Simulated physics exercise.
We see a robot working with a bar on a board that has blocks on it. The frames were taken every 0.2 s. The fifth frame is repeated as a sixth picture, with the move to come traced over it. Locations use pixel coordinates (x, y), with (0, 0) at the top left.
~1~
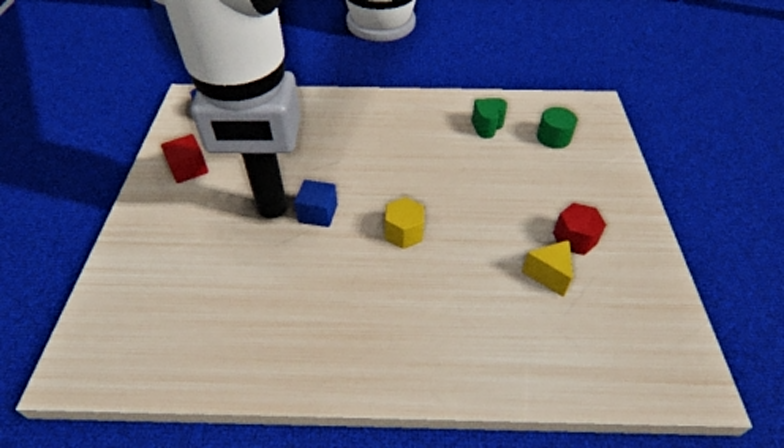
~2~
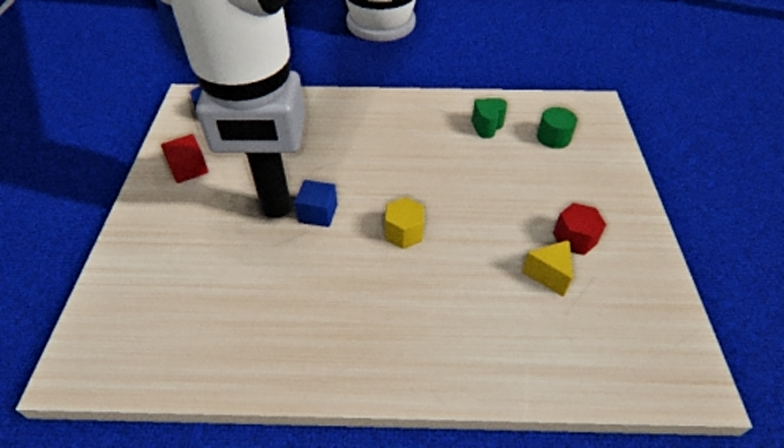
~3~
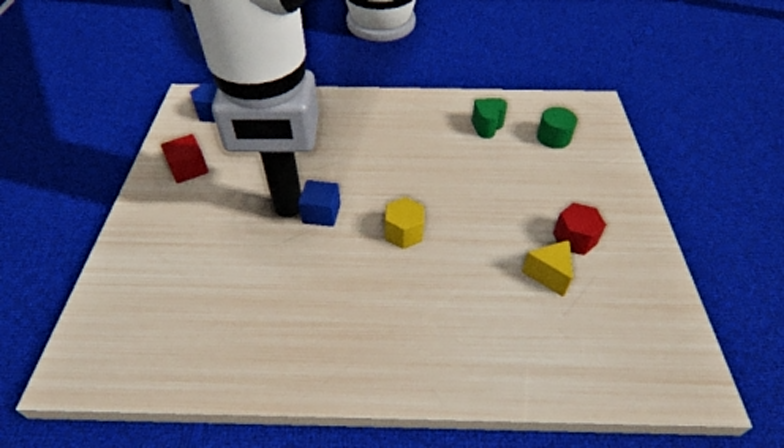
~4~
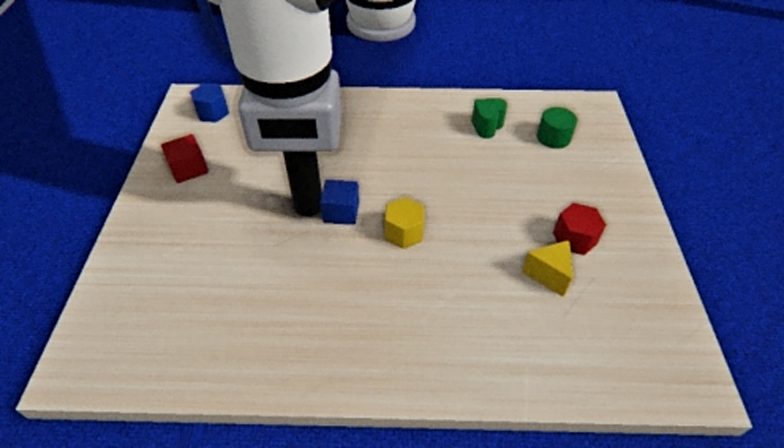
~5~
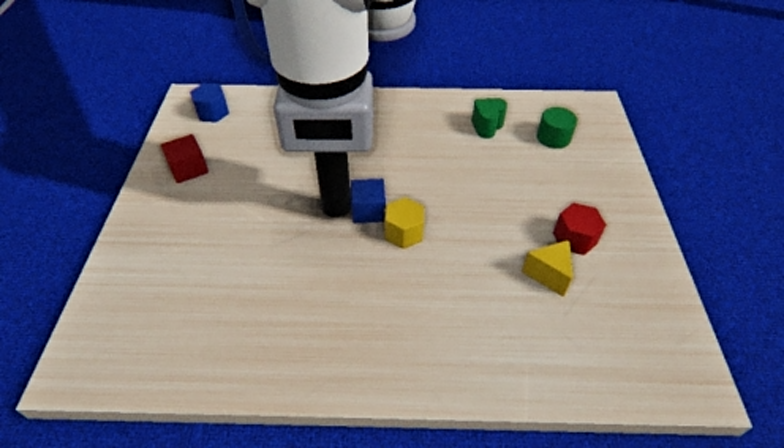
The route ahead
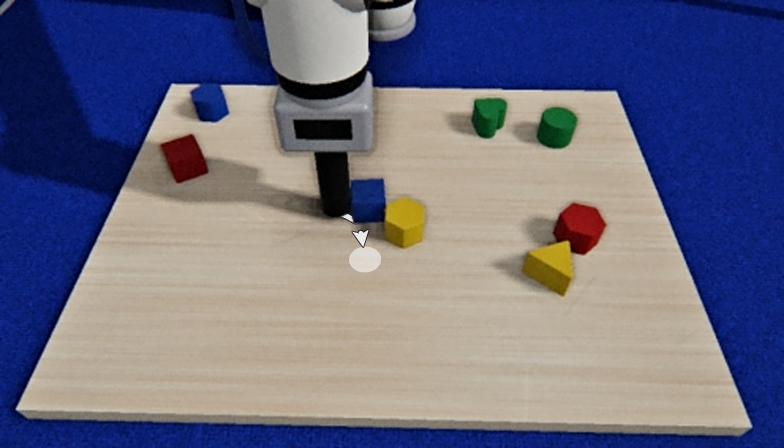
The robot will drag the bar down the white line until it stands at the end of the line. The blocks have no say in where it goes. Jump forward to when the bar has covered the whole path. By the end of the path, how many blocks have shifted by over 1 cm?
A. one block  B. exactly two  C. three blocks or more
The one that fits is A, one block.
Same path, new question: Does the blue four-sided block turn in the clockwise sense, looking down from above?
No, I don't think so.
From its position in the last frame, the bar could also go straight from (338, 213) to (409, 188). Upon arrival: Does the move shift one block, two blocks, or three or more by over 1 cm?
It's going to be one.
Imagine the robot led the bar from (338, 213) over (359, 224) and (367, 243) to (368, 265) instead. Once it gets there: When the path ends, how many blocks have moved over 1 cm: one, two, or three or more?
The way I see it, the answer is one.
The line goes from (338, 213) through (357, 222) and (362, 240) to (365, 259).
On the path given first. Halfway along, bar at (360, 225); blue four-sided block at (384, 190), turned 25° anticlockwise.
At the end, bar at (365, 253); blue four-sided block at (384, 190), turned 25° anticlockwise; yellow hexagonal block unmoved.
